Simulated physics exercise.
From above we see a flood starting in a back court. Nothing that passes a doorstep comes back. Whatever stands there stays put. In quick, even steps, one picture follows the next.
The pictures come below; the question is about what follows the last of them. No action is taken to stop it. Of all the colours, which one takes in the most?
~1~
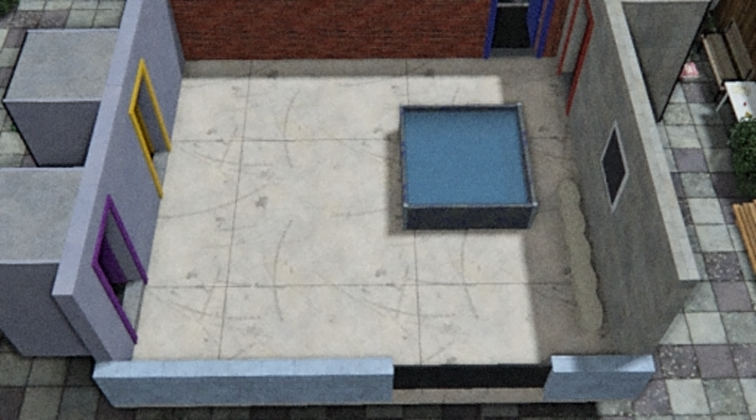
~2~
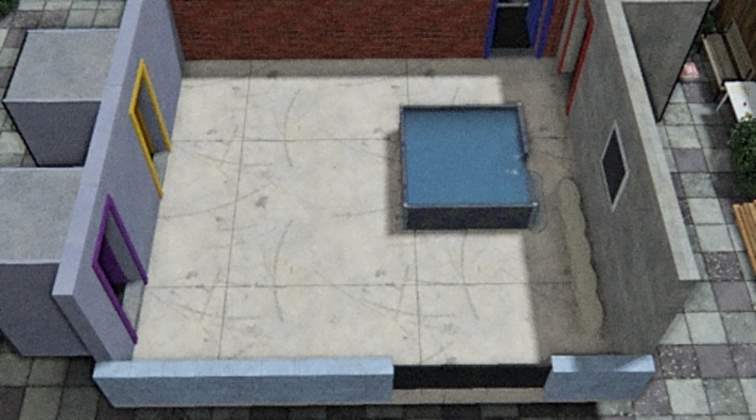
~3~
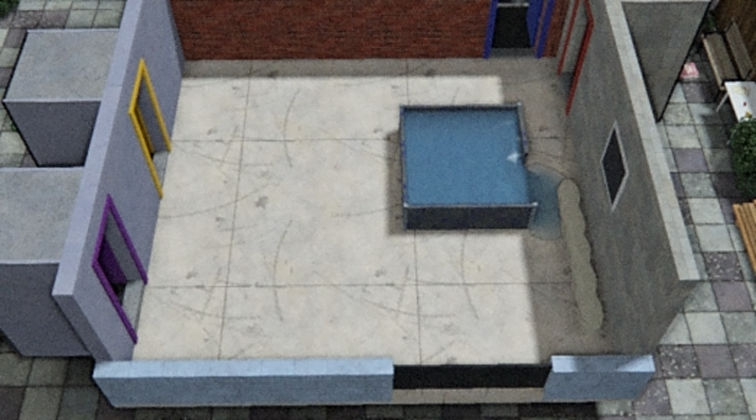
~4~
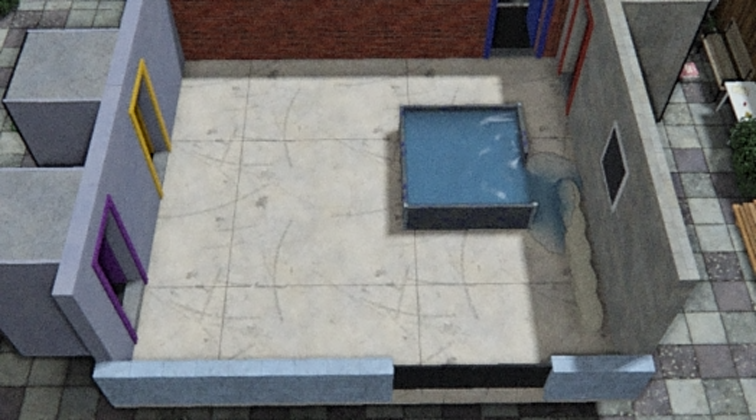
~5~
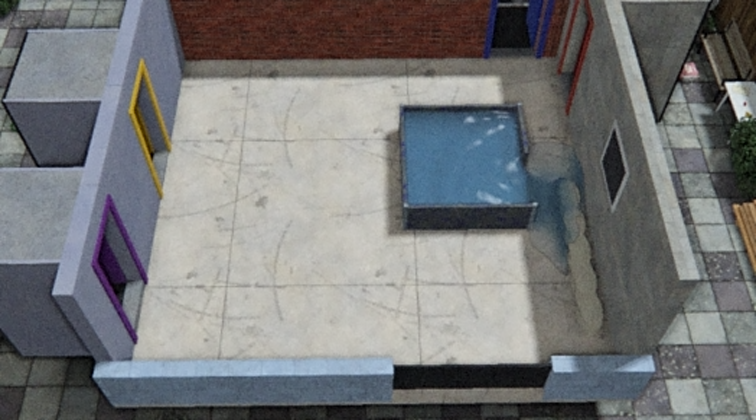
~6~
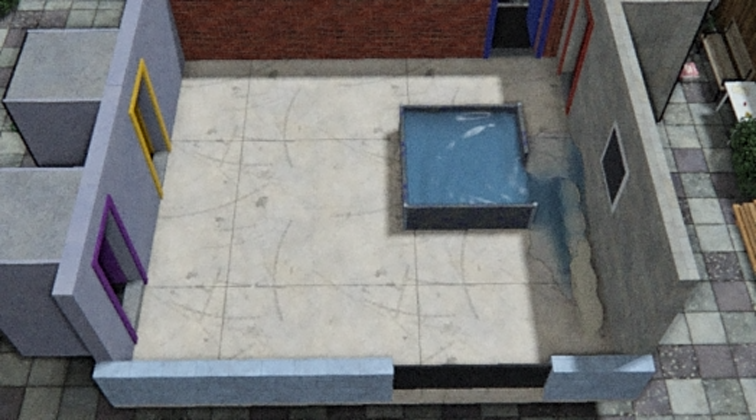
The blue one.
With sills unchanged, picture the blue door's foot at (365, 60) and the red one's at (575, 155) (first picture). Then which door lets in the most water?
I'd go with the red one.
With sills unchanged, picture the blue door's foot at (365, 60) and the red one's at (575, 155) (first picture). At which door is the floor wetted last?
The yellow one, by my reckoning.
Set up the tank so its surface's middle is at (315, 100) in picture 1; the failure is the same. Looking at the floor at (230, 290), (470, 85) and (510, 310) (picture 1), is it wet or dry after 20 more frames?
Log, spots in order: Unwetted / taken by the flood / taken by the flood.
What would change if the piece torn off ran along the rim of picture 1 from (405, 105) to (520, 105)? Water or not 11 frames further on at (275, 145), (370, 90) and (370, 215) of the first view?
Untouched, soaked, untouched.
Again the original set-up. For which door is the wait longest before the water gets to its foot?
The one in yellow.
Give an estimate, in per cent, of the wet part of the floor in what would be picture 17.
My estimate is roughly 25 percent.
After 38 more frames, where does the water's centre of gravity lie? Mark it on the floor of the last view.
Roughly (442, 214).
A moment on, water covers 15 % of the floor; yellow door not reached, purple door not reached, blue door not reached, red door wet at the sill, nothing in.
Next, water covers 25 % of the floor; yellow door not reached, purple door not reached, blue door a trickle in, red door wet at the sill, nothing in.
Then, water covers 30 % of the floor; yellow door not reached, purple door not reached, blue door a lot in, red door wet at the sill, nothing in.
Later, water covers 70 % of the floor; yellow door not reached, purple door wet at the sill, nothing in, blue door a lot in, red door wet at the sill, nothing in.
In the end, water covers 95 % of the floor; yellow door wet at the sill, nothing in, purple door wet at the sill, nothing in, blue door a lot in, red door wet at the sill, nothing in; the blue door has let in the most.
